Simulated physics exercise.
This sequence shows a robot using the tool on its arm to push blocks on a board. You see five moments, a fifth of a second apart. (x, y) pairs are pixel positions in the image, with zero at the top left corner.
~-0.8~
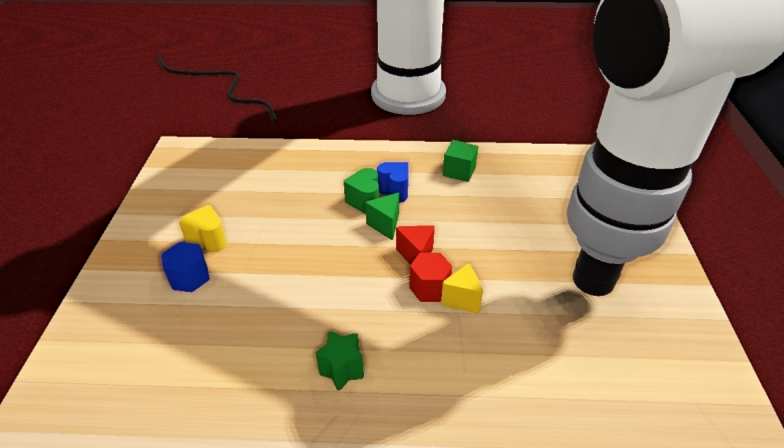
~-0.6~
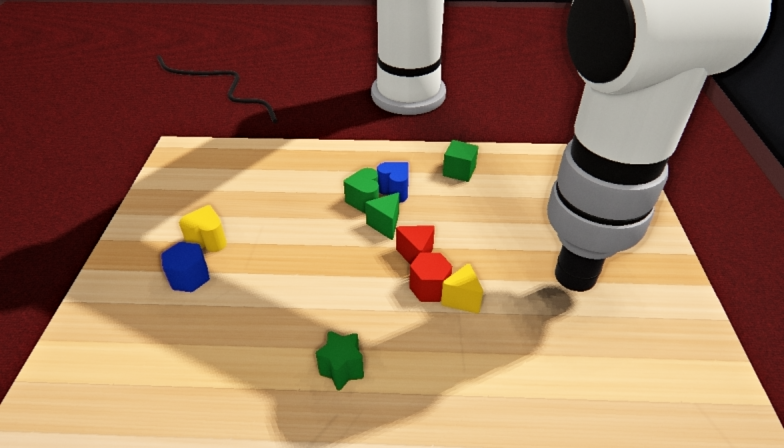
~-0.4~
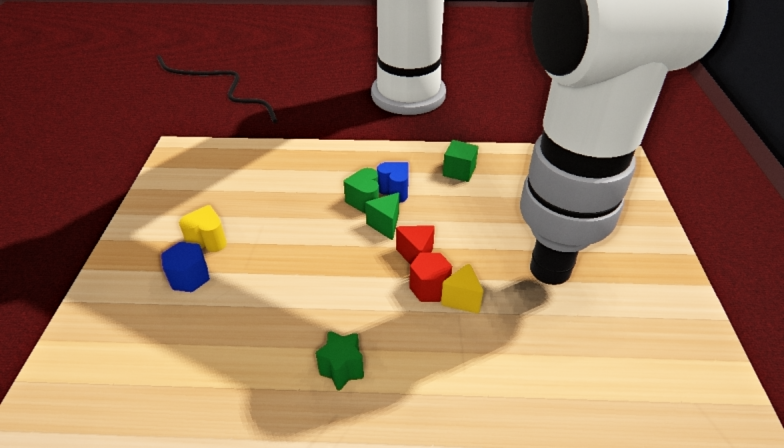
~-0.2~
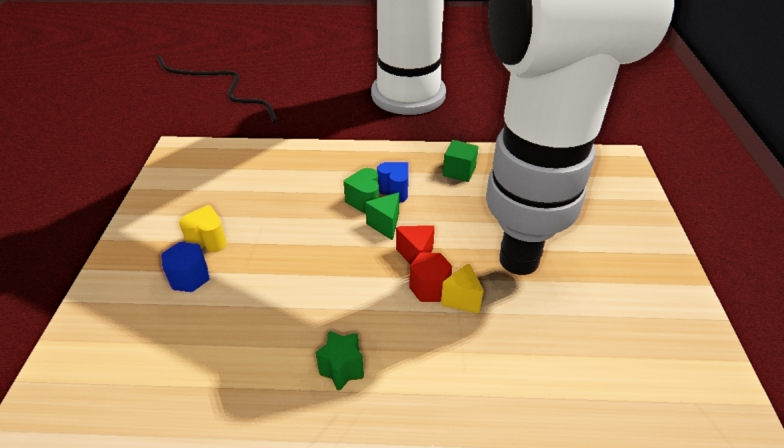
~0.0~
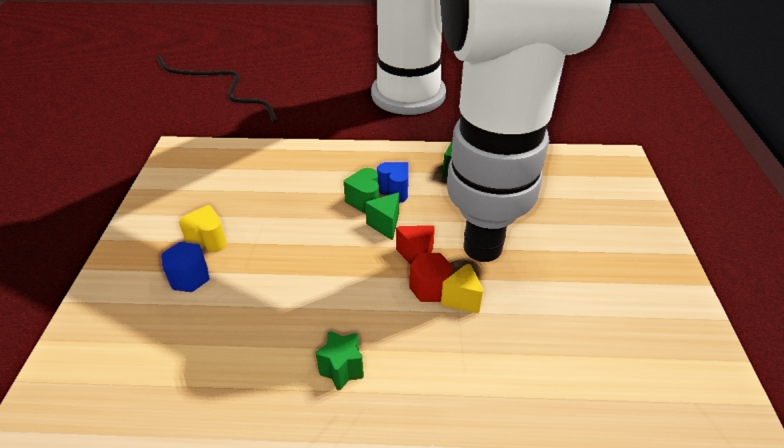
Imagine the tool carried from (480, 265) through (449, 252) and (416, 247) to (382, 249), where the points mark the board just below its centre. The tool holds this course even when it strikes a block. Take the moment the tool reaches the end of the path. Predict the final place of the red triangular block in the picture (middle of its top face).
The top centre is at (355, 241).
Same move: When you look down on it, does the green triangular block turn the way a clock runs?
Yes, it checks out.
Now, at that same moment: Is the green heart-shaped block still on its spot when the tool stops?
Short answer: Yes.
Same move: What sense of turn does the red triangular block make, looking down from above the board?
If we look at it from overhead, the red triangular block pivots counter-clockwise.
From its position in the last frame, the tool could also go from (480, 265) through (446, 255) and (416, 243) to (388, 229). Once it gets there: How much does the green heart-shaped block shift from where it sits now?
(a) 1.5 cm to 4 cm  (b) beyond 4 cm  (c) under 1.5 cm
Choice c: Under 1.5 cm.
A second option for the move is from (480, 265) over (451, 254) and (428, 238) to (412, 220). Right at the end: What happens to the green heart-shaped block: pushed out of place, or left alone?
It is still on its spot.
On the path given first. One third of the way, tool (449, 236); nothing pushed yet.
Two thirds of the way, tool (415, 231); red triangular block (387, 236), turned 60° anticlockwise.
At the end, tool (382, 233); green heart-shaped block not moved; green triangular block (378, 204), turned 45° clockwise; red triangular block (355, 241), turned 70° anticlockwise; yellow triangular block not moved.
